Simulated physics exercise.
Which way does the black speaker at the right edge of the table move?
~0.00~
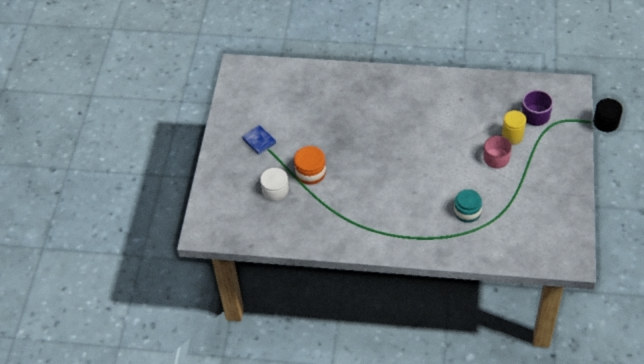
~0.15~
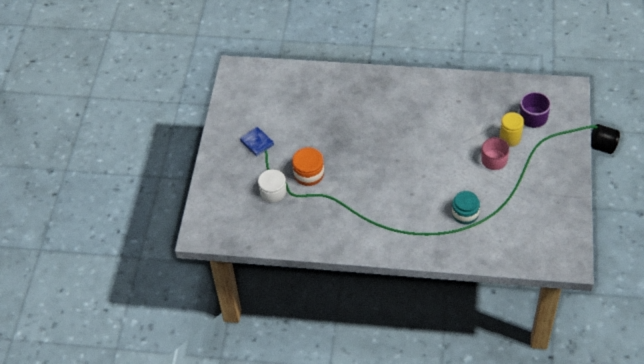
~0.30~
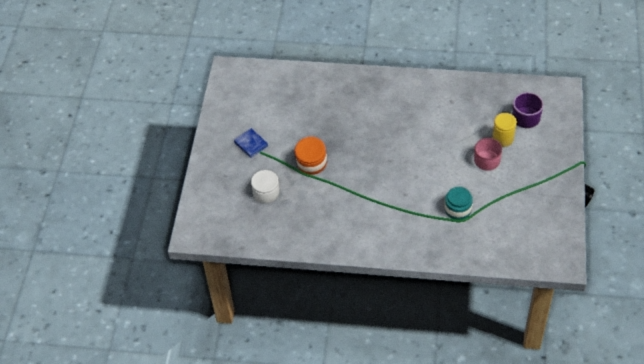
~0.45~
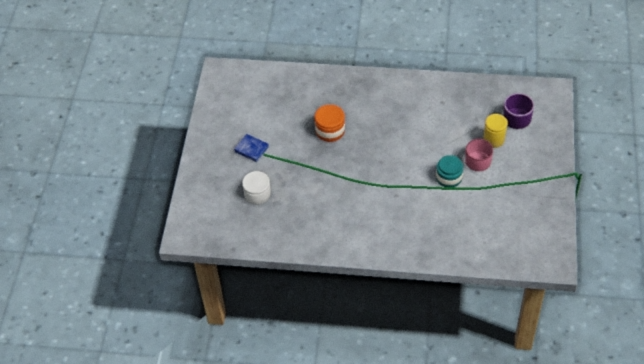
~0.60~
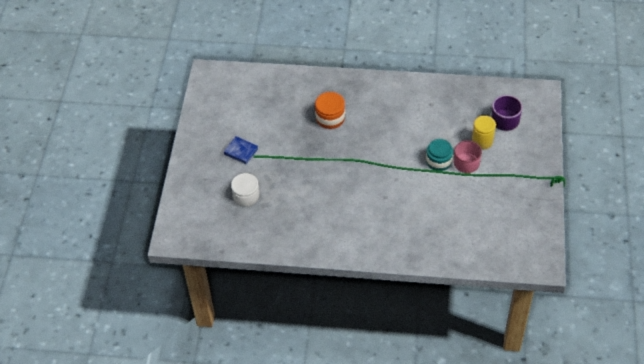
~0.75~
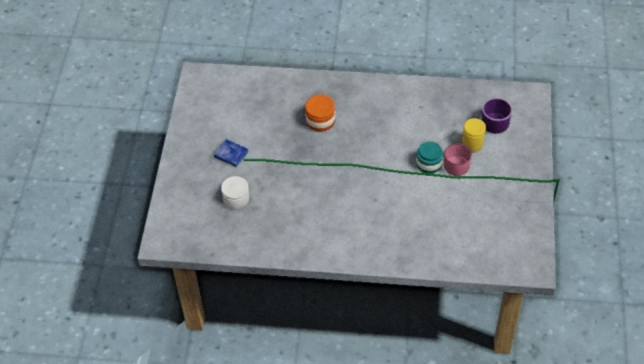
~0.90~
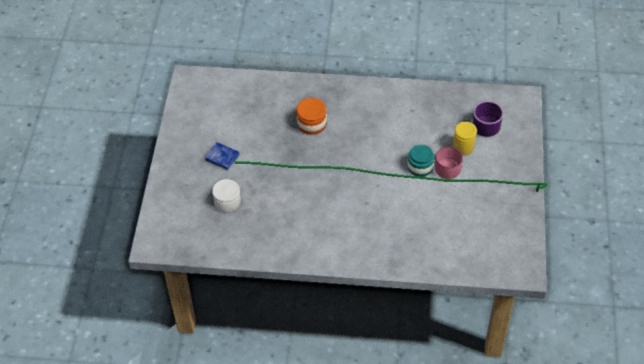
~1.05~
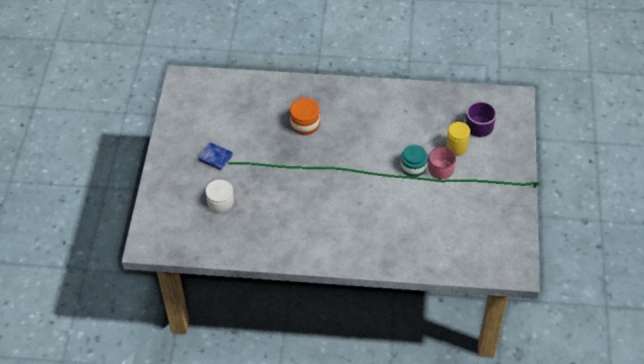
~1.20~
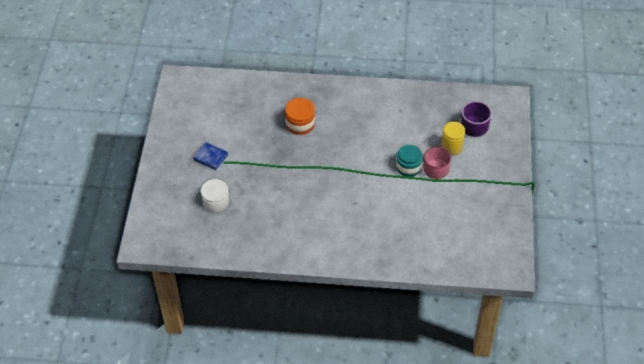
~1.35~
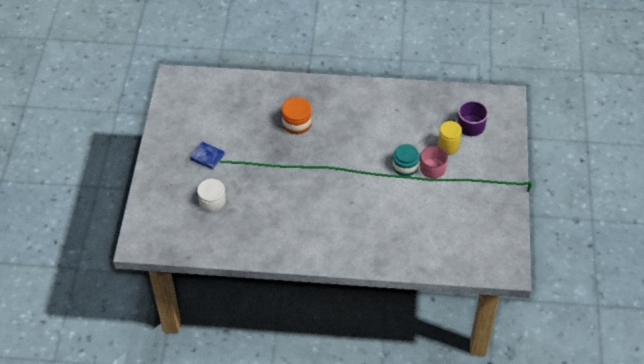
The black speaker moves down, dropping past the right edge of the table until it is out of sight.
